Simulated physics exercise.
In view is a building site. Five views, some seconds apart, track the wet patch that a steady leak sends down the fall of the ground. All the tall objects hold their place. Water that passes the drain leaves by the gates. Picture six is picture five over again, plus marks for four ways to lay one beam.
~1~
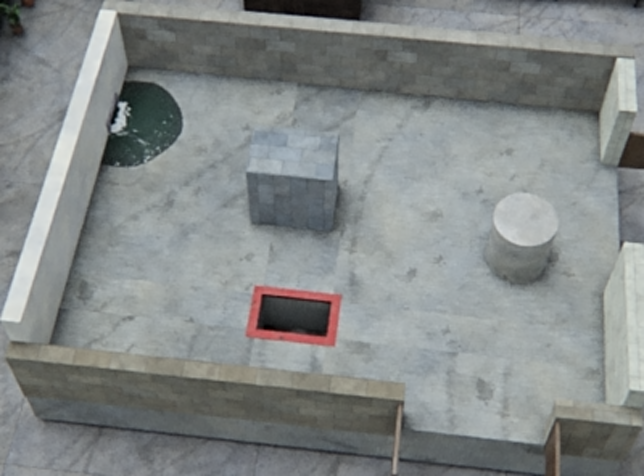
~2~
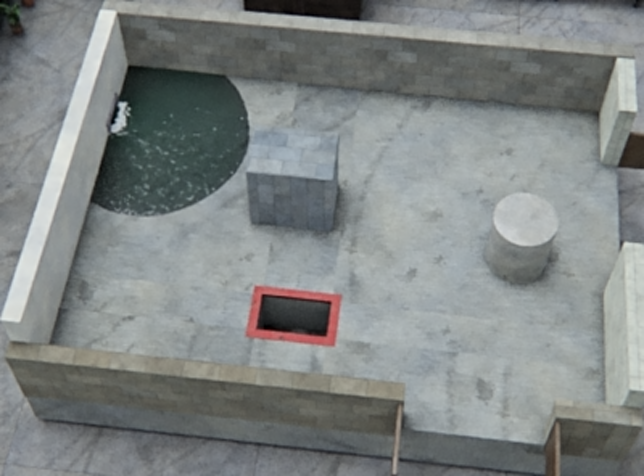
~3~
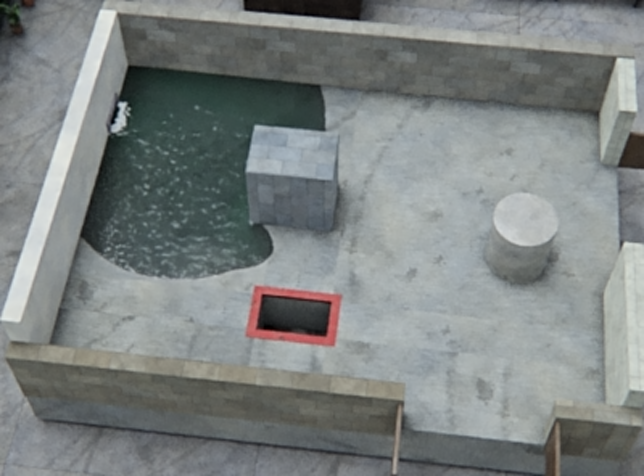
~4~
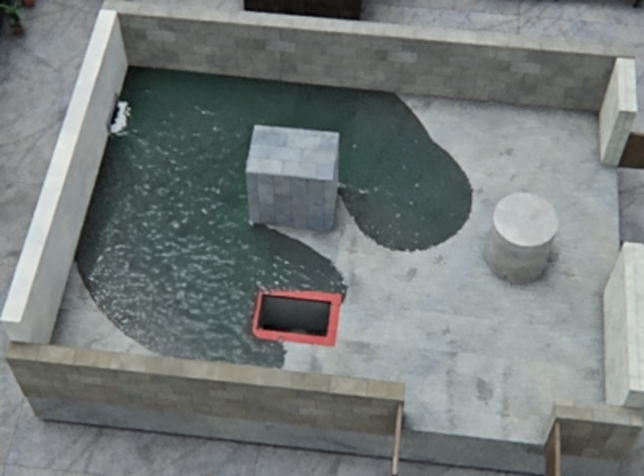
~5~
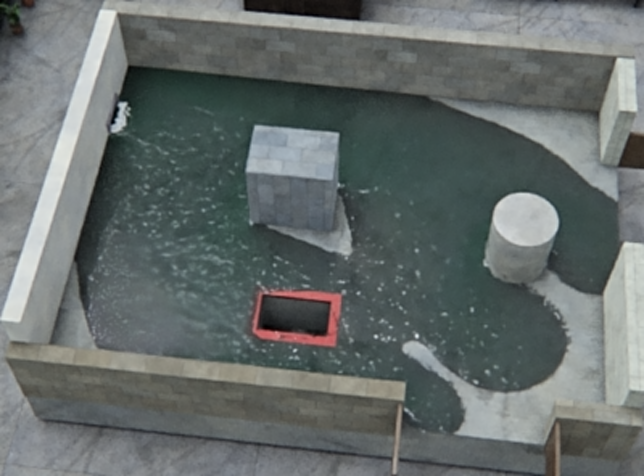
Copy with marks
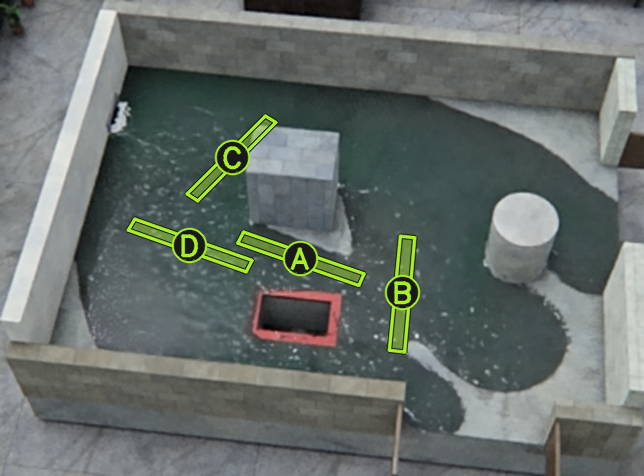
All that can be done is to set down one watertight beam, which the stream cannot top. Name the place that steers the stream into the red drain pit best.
Go for B.
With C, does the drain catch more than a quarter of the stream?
No.
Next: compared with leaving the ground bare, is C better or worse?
Place C is worse.
On the marked copy, A from (240, 237) to (361, 279); B from (397, 351) to (407, 236); C from (192, 197) to (270, 119); D from (131, 224) to (249, 266).
With A, about 15 % of the stream goes into the red drain pit, about 85 % out by the gates.
With B, about 23 % of the stream goes into the red drain pit, about 77 % out by the gates.
With C, about 16 % of the stream goes into the red drain pit, about 84 % out by the gates.
With D, about 15 % of the stream goes into the red drain pit, about 85 % out by the gates.
